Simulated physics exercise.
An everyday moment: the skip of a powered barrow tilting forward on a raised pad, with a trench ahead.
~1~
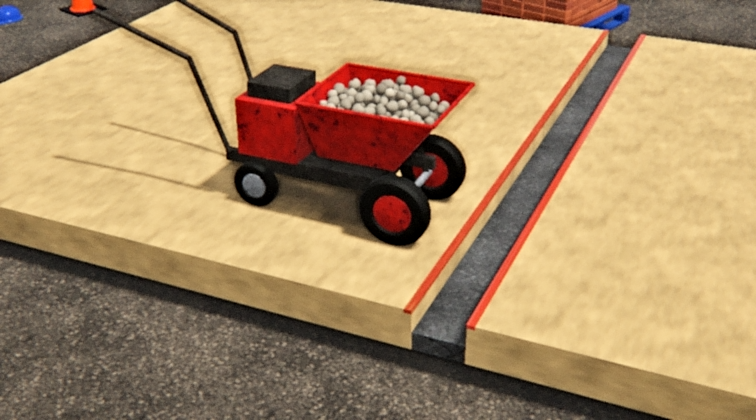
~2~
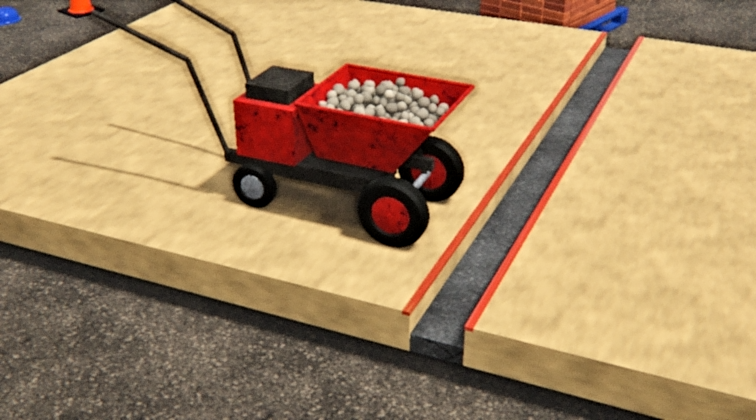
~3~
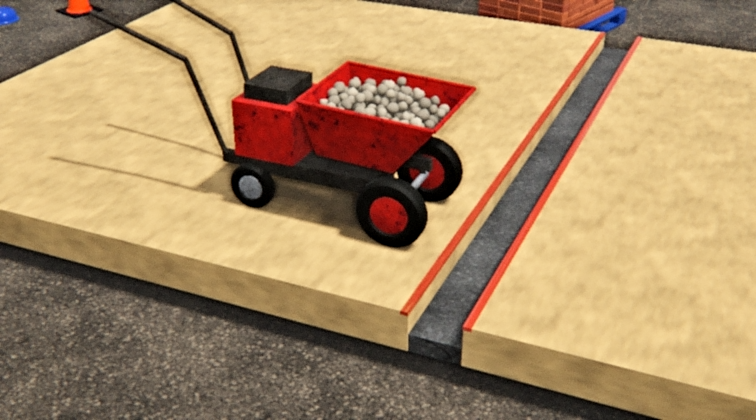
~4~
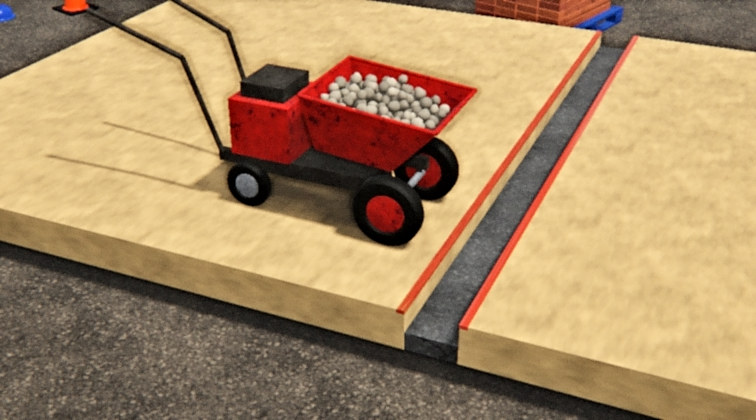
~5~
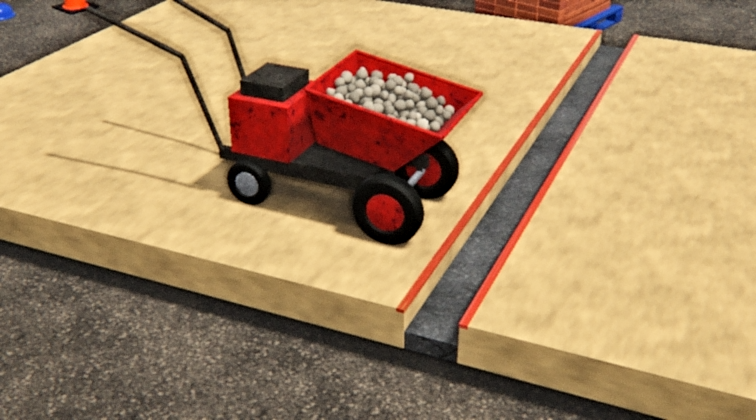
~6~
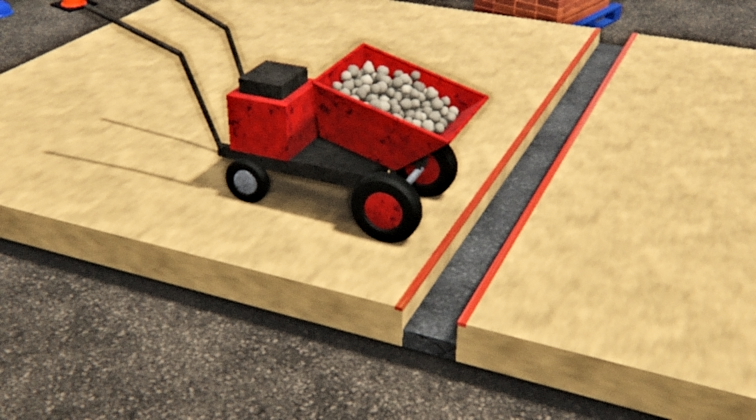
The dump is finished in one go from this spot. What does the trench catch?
In the trench: Under half.
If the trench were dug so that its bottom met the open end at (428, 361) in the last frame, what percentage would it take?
It comes to 10 per cent or so.
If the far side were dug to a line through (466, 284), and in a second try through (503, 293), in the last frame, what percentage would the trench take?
The first gives 0 %, the second 40 %.
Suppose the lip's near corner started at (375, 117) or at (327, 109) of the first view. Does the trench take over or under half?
At the first place above a half, at the second less than half.
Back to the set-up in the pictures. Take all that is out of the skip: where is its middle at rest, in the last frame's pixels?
Roughly at (538, 240).
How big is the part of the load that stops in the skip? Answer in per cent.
Some 30 per cent.
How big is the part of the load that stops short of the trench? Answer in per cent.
It comes to 0 per cent or so.
Soon after the last picture, skip tipped steeply; all in the skip.
A little later, skip tipped steeply; nearly all in the skip; a small part beyond it; a stray few falling.
Later still, skip tipped right over; about a third in the skip; a stray few in or heaped over the trench; about two thirds beyond it.
At rest, skip tipped right over; about a third in the skip; a small part in or heaped over the trench; about two thirds beyond it.
